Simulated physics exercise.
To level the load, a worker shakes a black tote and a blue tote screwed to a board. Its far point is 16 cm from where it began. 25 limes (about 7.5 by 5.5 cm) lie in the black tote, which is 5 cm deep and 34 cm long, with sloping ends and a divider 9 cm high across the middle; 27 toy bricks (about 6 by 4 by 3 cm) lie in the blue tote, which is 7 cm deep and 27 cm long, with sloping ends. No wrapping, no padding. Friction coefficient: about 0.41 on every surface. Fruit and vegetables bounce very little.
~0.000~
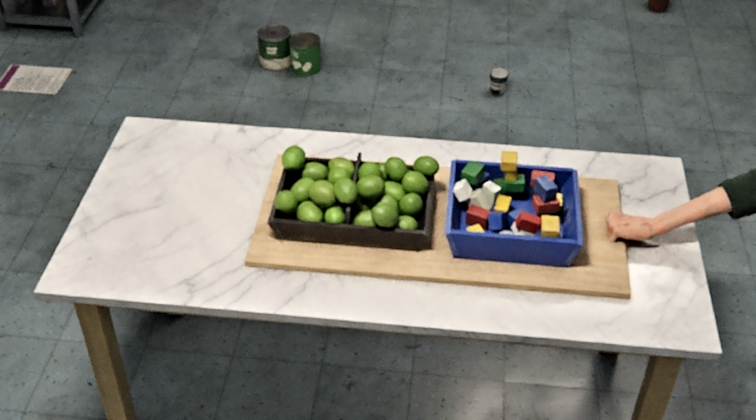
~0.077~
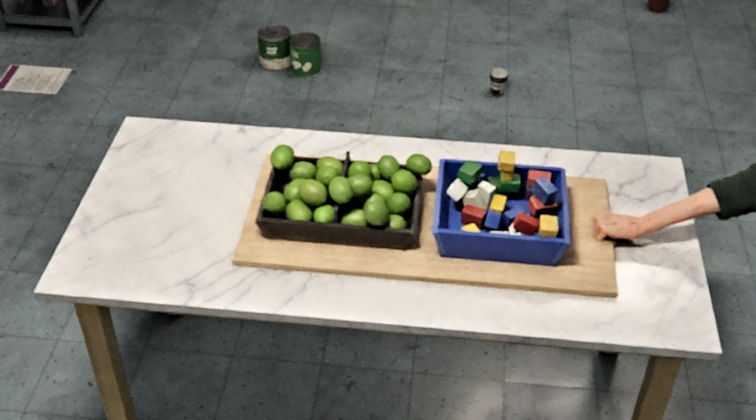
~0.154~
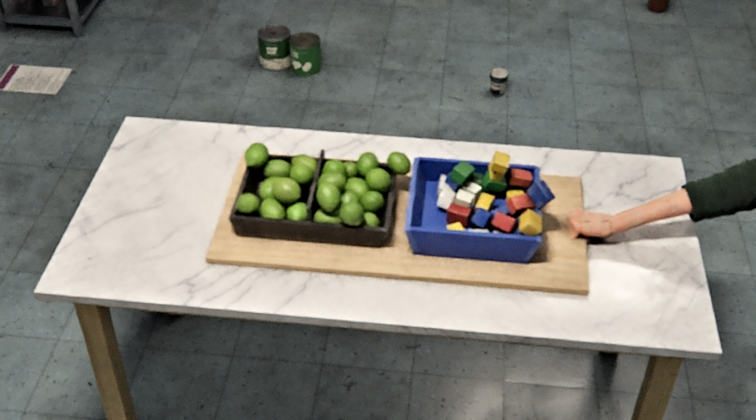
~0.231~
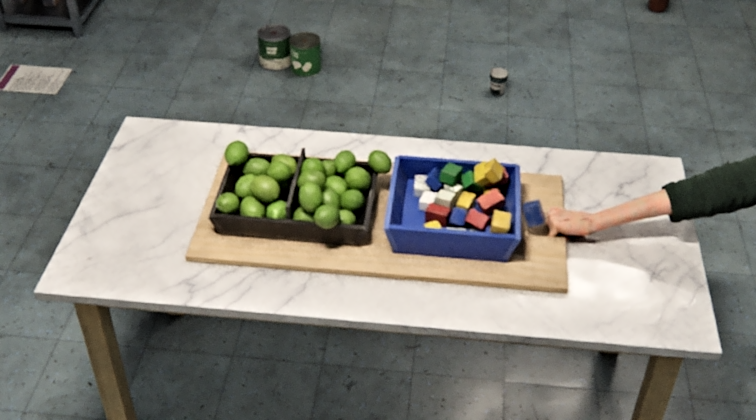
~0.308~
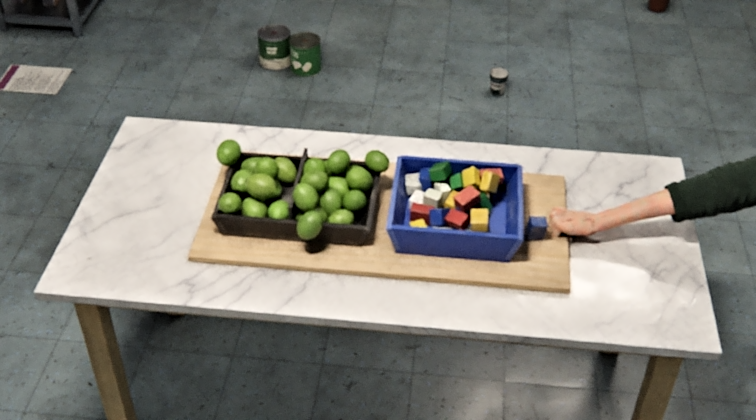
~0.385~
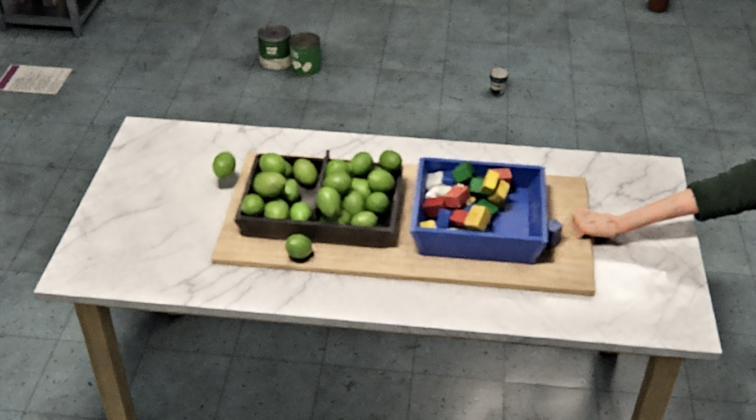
We see a hand slide a board holding a black tote of limes and a blue tote of toy bricks leftward across a table, then back right, as a blue brick and two limes leave the totes.
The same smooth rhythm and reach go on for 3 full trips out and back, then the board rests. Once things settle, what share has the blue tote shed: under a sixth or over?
The blue tote loses less than a sixth of its toy bricks.
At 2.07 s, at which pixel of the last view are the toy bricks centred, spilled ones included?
Near (530, 212).
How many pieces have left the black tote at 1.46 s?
Out by then, roughly: Black tote 5.
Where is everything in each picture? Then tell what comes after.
In the first picture (each is followed by its nearest rim corner in this view), blue tote, (579, 242); black tote, (424, 232); shifted 0 cm; none out.
Blue tote, (566, 241); black tote, (412, 231); shifted 3 cm, in the second picture.
Blue tote, (537, 238); black tote, (384, 229); shifted 10 cm; 1 out, the lowest lime at (399, 163), in the third picture.
Blue tote, (516, 237); black tote, (364, 227); shifted 15 cm; 2 out, the lowest brick at (534, 213), in the fourth picture.
Blue tote, (519, 237); black tote, (366, 228); shifted 15 cm; 3 out, the lowest brick at (537, 228), in the fifth picture.
Blue tote, (543, 239); black tote, (390, 230); shifted 9 cm; 3 out, the lowest brick at (552, 234), in the sixth picture.
After 0.65 s, black tote 22 in, 3 out and blue tote 26 in, 1 out.
After 0.99 s, black tote 21 in, 4 out and blue tote 26 in, 1 out.
After 1.46 s, black tote 20 in, 5 out and blue tote 26 in, 1 out.
When it is over (at 2.07 s), black tote 18 in, 7 out and blue tote 26 in, 1 out. Asked share, 1 of 27, 4 per cent.
